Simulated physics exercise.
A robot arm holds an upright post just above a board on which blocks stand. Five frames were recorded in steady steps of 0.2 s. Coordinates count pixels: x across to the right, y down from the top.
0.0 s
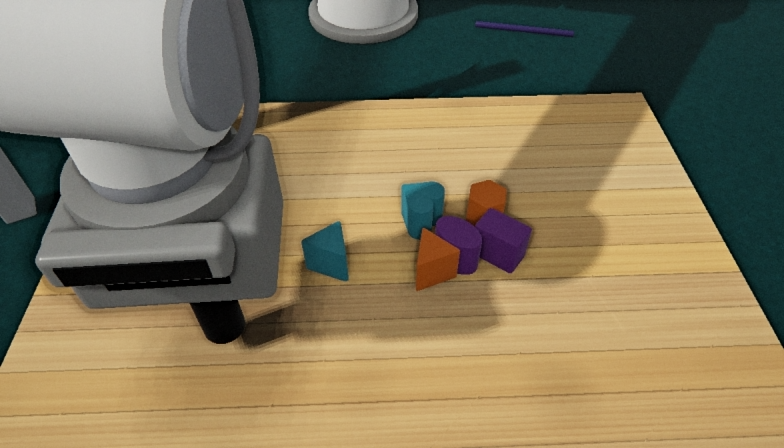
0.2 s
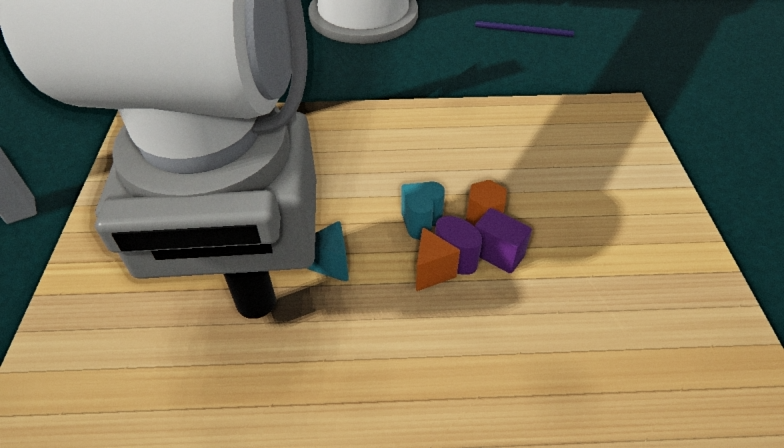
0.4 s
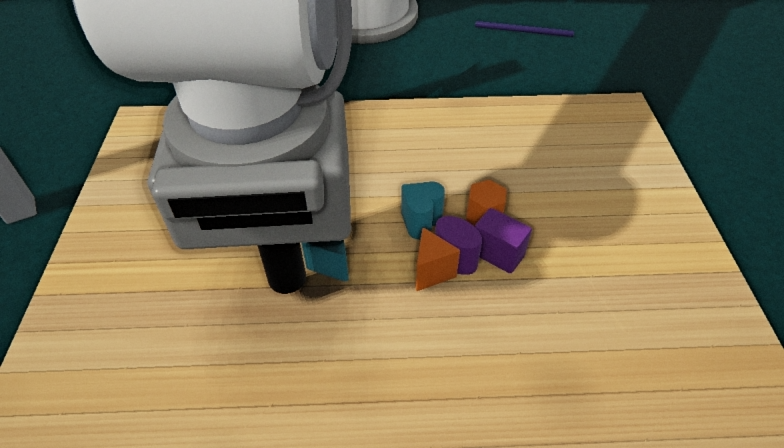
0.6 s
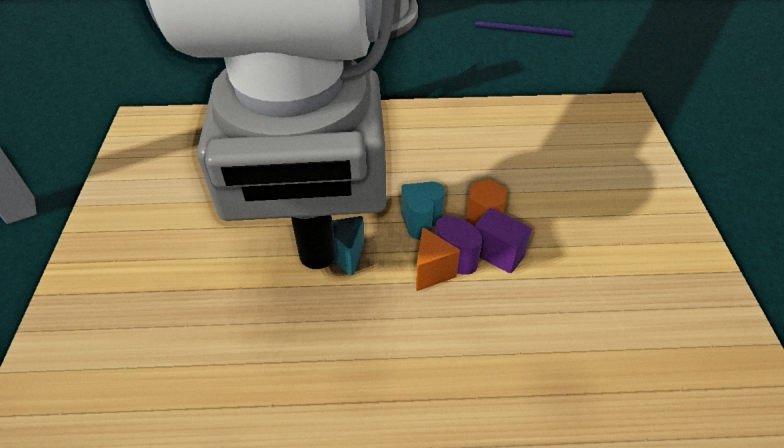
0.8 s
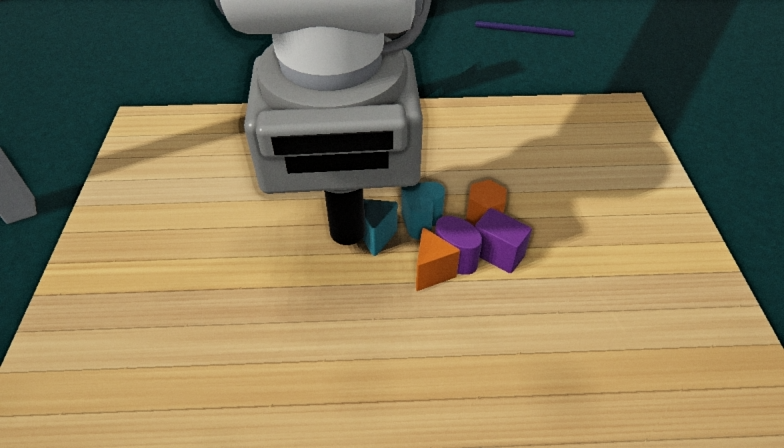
A grey robot arm moves its black post up and rightward across a wooden board, pushing a turquoise triangle toward clustered coloured blocks.
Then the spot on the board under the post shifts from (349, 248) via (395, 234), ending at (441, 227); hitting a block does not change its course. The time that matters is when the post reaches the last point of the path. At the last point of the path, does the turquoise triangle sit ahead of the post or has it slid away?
It is no longer ahead.
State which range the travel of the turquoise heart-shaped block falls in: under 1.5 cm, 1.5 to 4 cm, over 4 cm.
The best fit is over 4 cm.
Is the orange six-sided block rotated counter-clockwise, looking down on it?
It seems not.
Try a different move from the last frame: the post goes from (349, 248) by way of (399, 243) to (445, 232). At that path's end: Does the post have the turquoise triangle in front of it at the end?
In short: No.
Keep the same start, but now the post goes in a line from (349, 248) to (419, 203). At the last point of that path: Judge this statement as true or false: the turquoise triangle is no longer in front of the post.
Verdict: False.
What follows on the original path. Halfway along, post at (395, 218); turquoise triangle at (416, 190), turned 35° anticlockwise; turquoise heart-shaped block at (450, 182), turned 35° clockwise.
At the end, post at (443, 210); turquoise triangle at (429, 178), turned 70° anticlockwise; turquoise heart-shaped block at (465, 170), turned 55° clockwise; purple oval block not moved; orange six-sided block at (496, 192), turned 30° clockwise.
